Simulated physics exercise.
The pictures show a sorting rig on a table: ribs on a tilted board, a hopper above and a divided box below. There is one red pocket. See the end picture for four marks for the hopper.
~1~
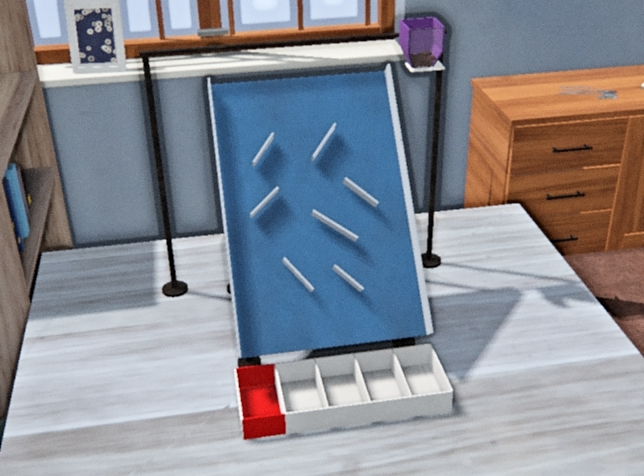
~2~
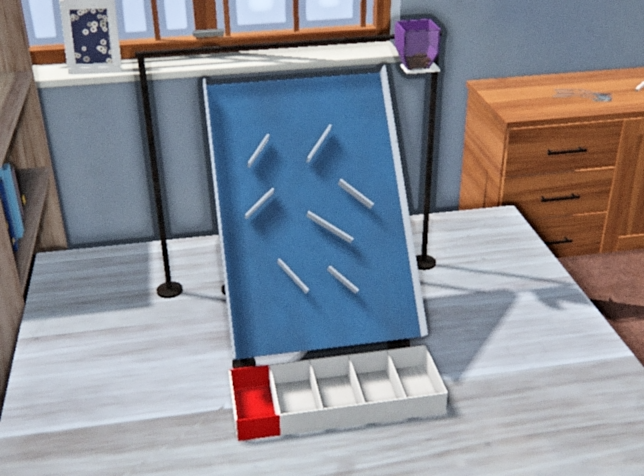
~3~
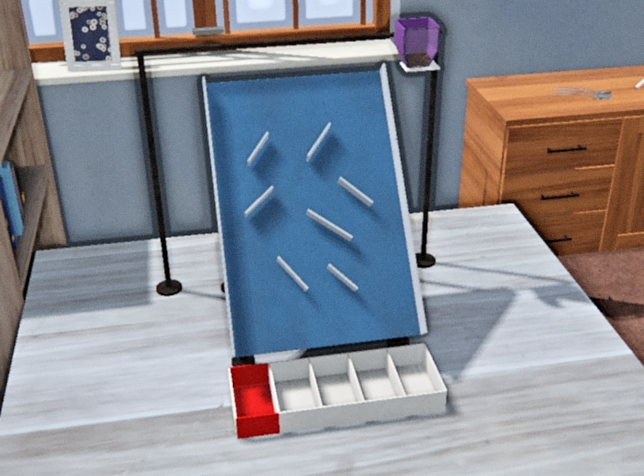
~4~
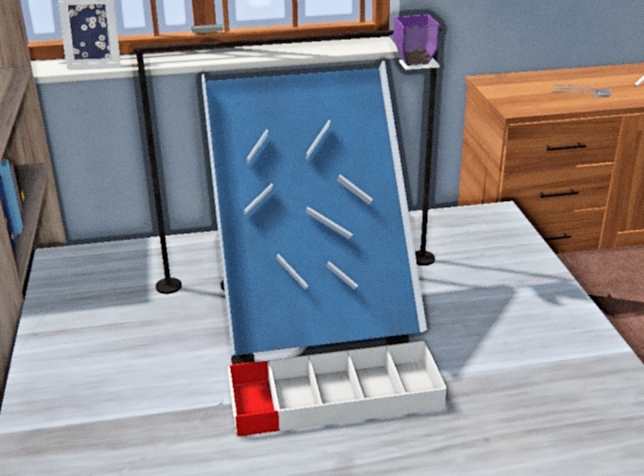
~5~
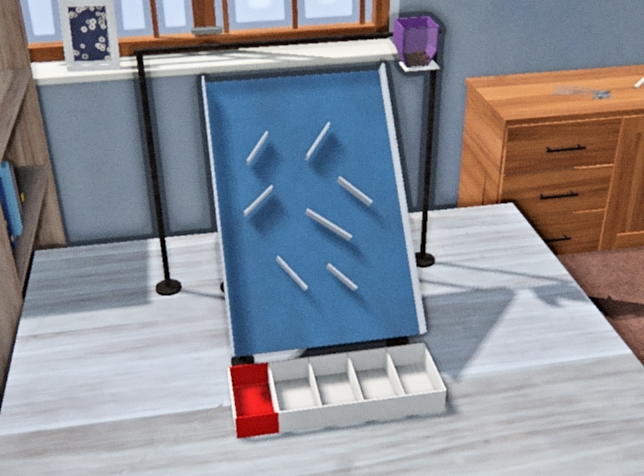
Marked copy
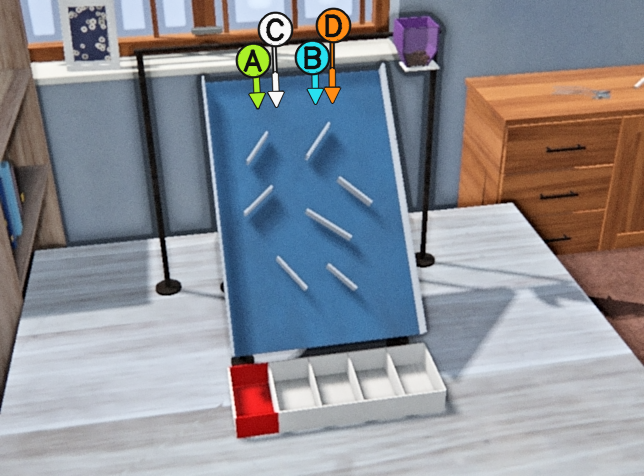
The camera shifts very slightly at the start and then holds nearly still, looking down from in front at a pale wooden table in a room with a window and wooden drawers. A blue tilted board with seven white ribs stands beneath a black frame, a purple hopper at upper right and a white divided box below, its leftmost pocket red. Nothing on the rig moves.
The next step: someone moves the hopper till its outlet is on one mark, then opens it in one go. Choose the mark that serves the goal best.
A beats the others.
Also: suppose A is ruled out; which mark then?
Mark B.
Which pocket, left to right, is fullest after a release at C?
The fourth.
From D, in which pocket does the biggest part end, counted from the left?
The fifth.
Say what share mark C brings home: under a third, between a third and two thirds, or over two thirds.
Mark C gives under a third.
On the marked copy, mark A meets the board at (257, 102); mark B meets the board at (315, 98); mark C meets the board at (276, 101); mark D meets the board at (332, 97).
For mark A, about half in the red pocket, about a third in other pockets, a small part outside the box.
For mark B, about a third in the red pocket, about half in other pockets, a small part outside the box.
For mark C, about a quarter in the red pocket, most in other pockets.
For mark D, a small part in the red pocket, most in other pockets.
